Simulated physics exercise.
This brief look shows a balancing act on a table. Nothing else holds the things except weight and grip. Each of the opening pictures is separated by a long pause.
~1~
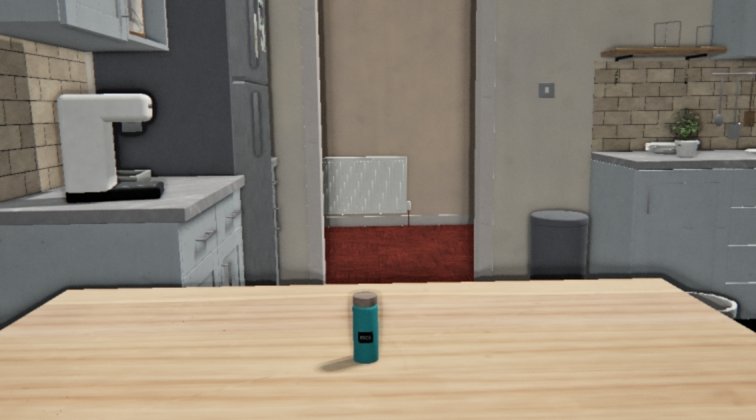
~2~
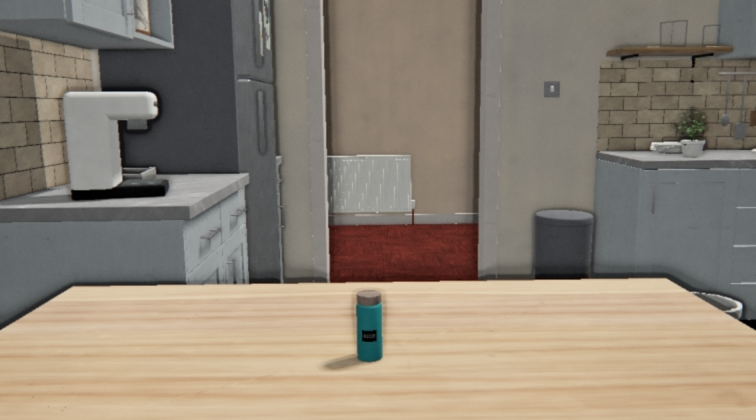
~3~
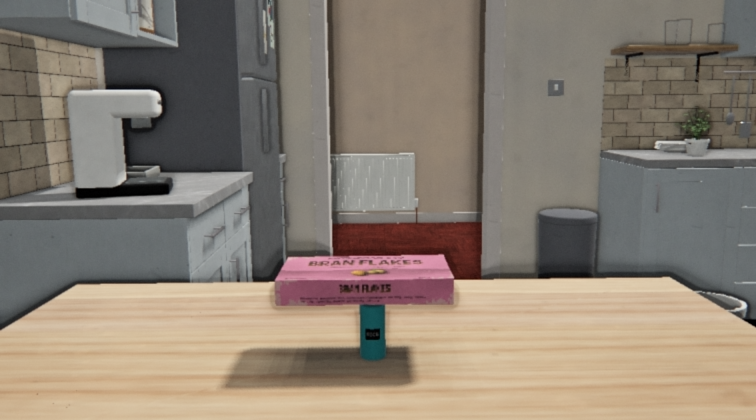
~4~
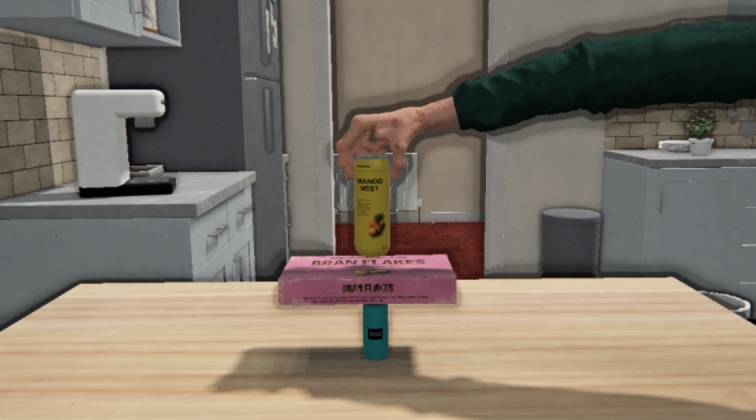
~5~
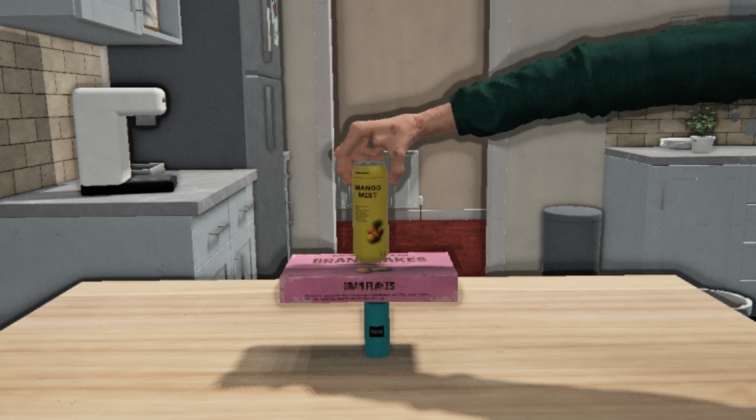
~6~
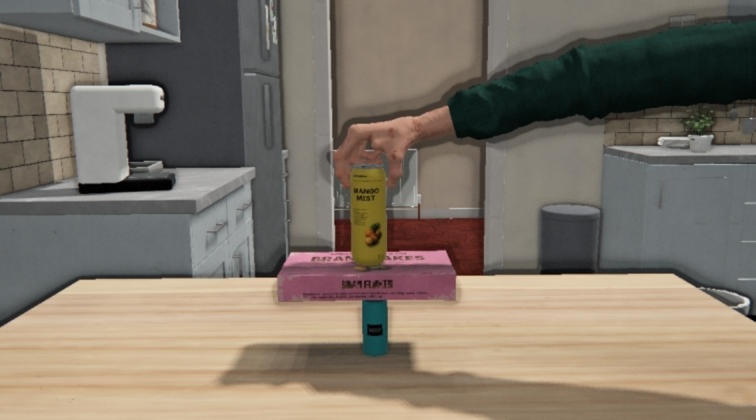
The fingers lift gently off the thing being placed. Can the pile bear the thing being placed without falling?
Yes. Stays put.
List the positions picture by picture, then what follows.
In the first picture, the last thing is not in view yet.
In the second picture, the last thing is not in view yet.
In the third picture, the last thing is not in view yet; pink packet (365, 279).
In the fourth picture, on its way; yellow can (372, 205); pink packet (368, 278).
In the fifth picture, on its way; yellow can (370, 212); pink packet (369, 276).
In the sixth picture, in place under the hand; yellow can (369, 215); pink packet (368, 274).
Then, 0.20 s after the last picture, nothing has stirred.
Then, 0.40 s after the last picture, yellow can resting near (368, 215).
At rest, all 3 in place. Seen from the same camera at the end, yellow can near (368, 215). The stack holds.
